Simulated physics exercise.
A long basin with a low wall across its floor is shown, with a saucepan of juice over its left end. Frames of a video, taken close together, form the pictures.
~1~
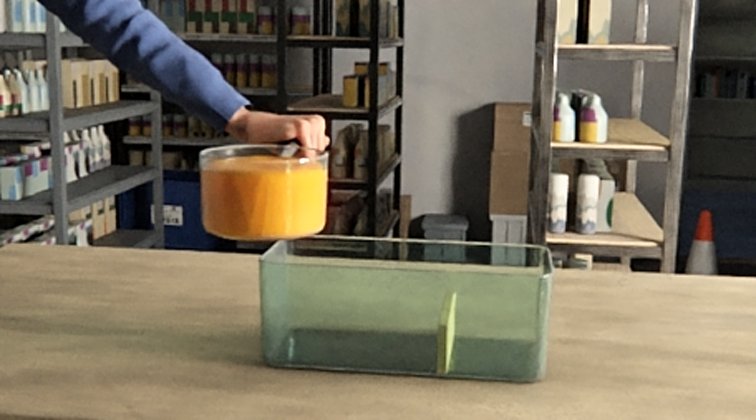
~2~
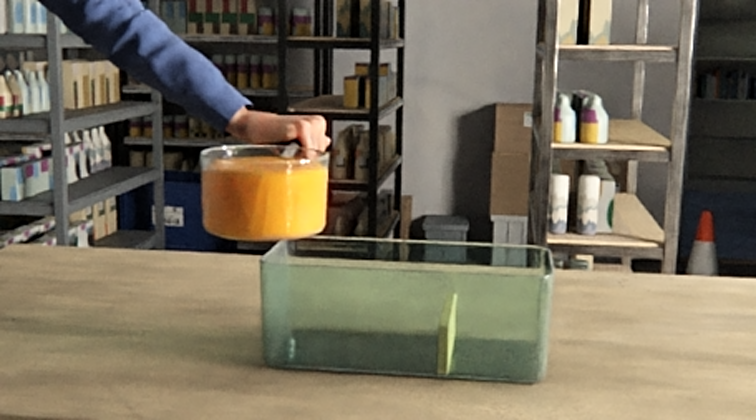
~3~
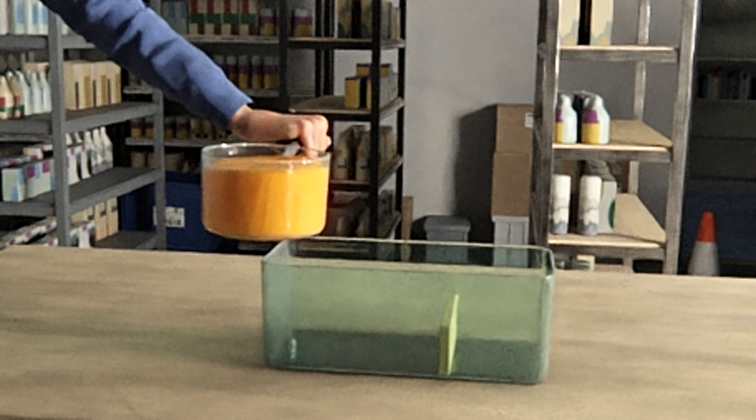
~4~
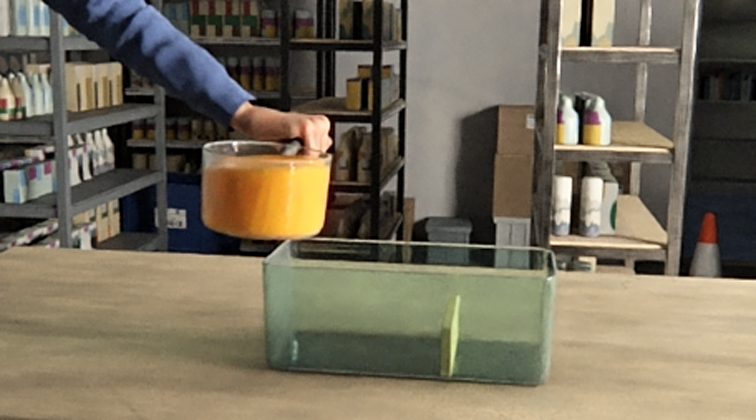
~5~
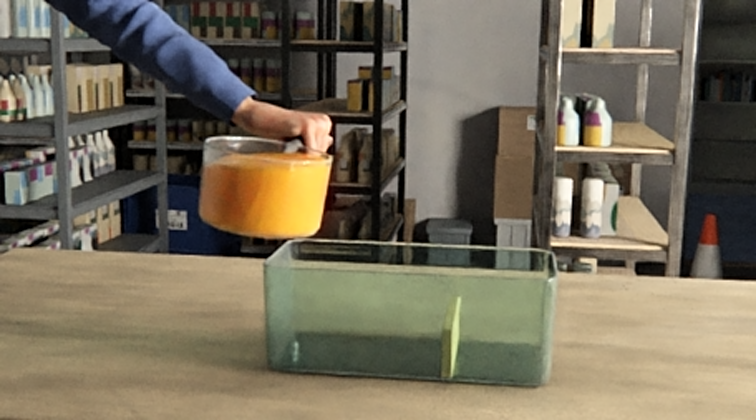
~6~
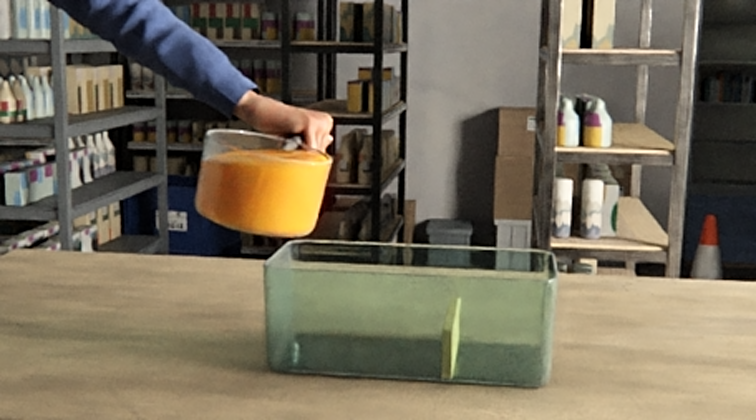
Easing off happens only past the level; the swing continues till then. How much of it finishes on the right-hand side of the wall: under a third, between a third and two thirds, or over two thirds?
Under a third.
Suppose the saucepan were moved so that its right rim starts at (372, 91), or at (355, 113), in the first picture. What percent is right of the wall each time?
It comes out at around 70 percent and then around 65 percent.
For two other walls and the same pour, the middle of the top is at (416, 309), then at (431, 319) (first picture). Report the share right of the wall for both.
65 % and 40 %, roughly.
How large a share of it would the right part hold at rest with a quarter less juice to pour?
5 per cent.
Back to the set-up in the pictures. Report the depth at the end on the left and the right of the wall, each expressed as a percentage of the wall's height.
Left part: 60 per cent, right part: 20 per cent.
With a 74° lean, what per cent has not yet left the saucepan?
65 per cent, roughly.
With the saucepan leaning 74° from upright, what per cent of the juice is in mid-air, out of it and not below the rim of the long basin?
Around 30 percent.
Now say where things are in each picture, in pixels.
Tilt 0°; pouring edge (325, 157); surface from (207, 163) to (324, 167); the long basin's rim runs from (272, 249) to (550, 262); the wall's top is at (447, 309), in the first frame.
Tilt 1°; pouring edge (326, 158); surface from (208, 163) to (325, 167), in the second frame.
Tilt 2°; pouring edge (327, 159); surface from (208, 163) to (326, 165), in the third frame.
Tilt 4°; pouring edge (329, 160); surface from (210, 163) to (327, 164), in the fourth frame.
Tilt 8°; pouring edge (329, 162); surface from (209, 161) to (328, 161), in the fifth frame.
Tilt 12°; pouring edge (329, 163); surface from (208, 156) to (329, 159), in the sixth frame.
A moment on, the saucepan is tipped part way and 64 per cent is still to pour, 7 is left of the wall and 0 right of it.
Next, the saucepan is tipped right over and 9 per cent is still to pour, 58 is left of the wall and 13 right of it.
Then the saucepan is tipped right over and 0 per cent is still to pour, 82 is left of the wall and 13 right of it.
Later the saucepan is tipped right over and 0 per cent is still to pour, 80 is left of the wall and 17 right of it.
In the end 79 per cent lies left of the wall, 18 right of it and 3 outside.
